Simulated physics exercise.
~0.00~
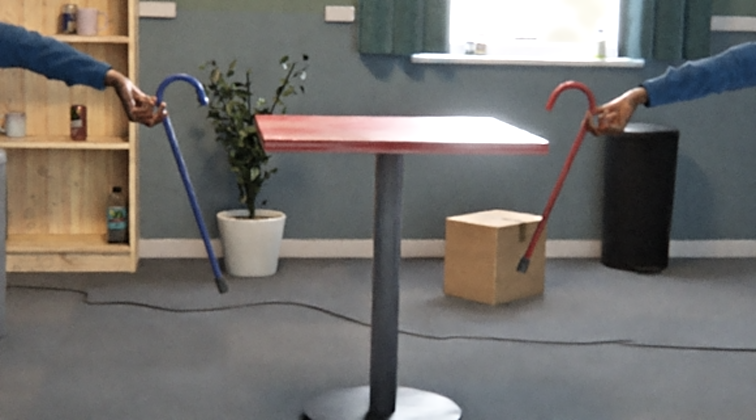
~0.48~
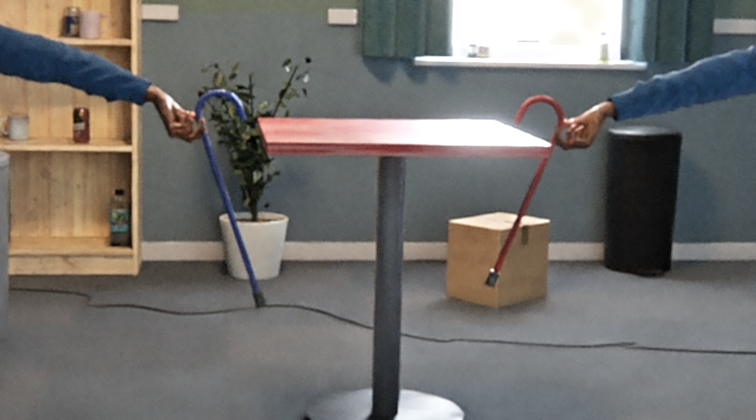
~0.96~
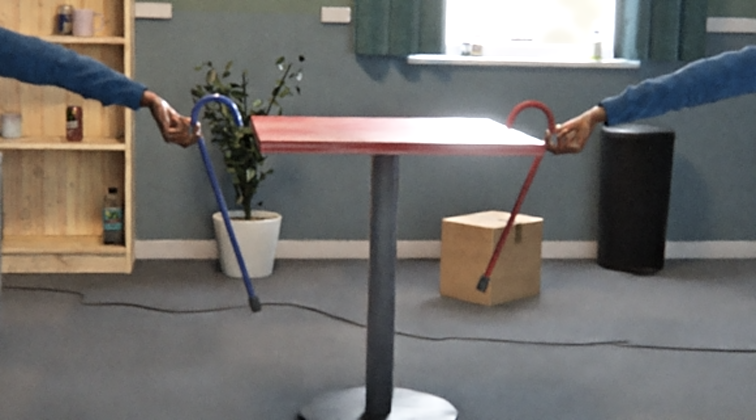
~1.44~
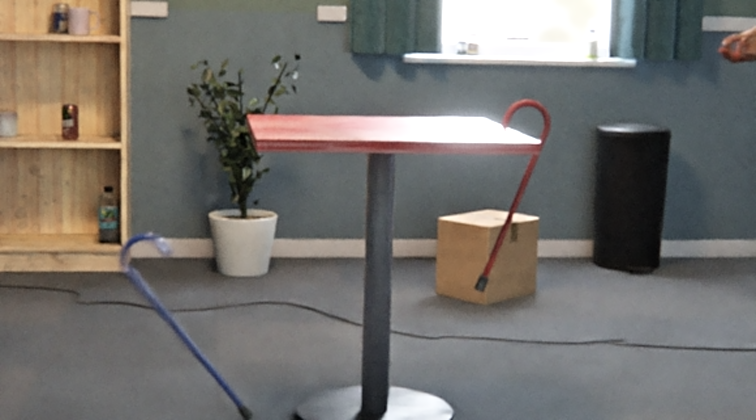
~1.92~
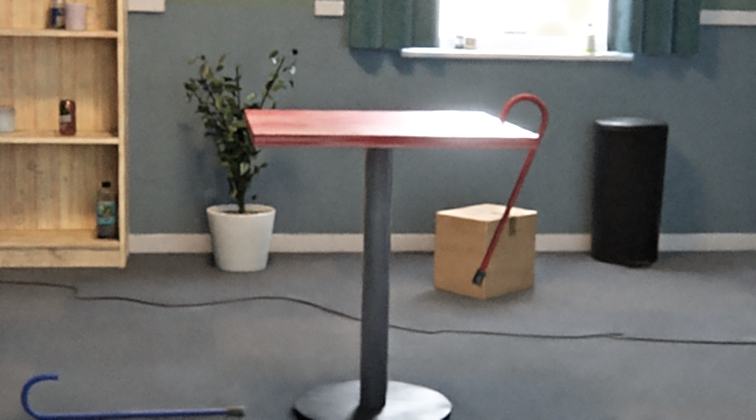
Two hands in blue sleeves reach in from the left and right of a red-topped table on a grey pedestal, seen from the front by a slightly swaying camera in a room with shelves, a potted plant, a cardboard box and a black bin. The left hand holds a blue cane, the right a red one. They move the canes inward to the table's edges and lower them slightly, then let go and withdraw. The red cane stays hooked on the right edge, while the blue cane drops, tips over and ends lying on the floor at left.
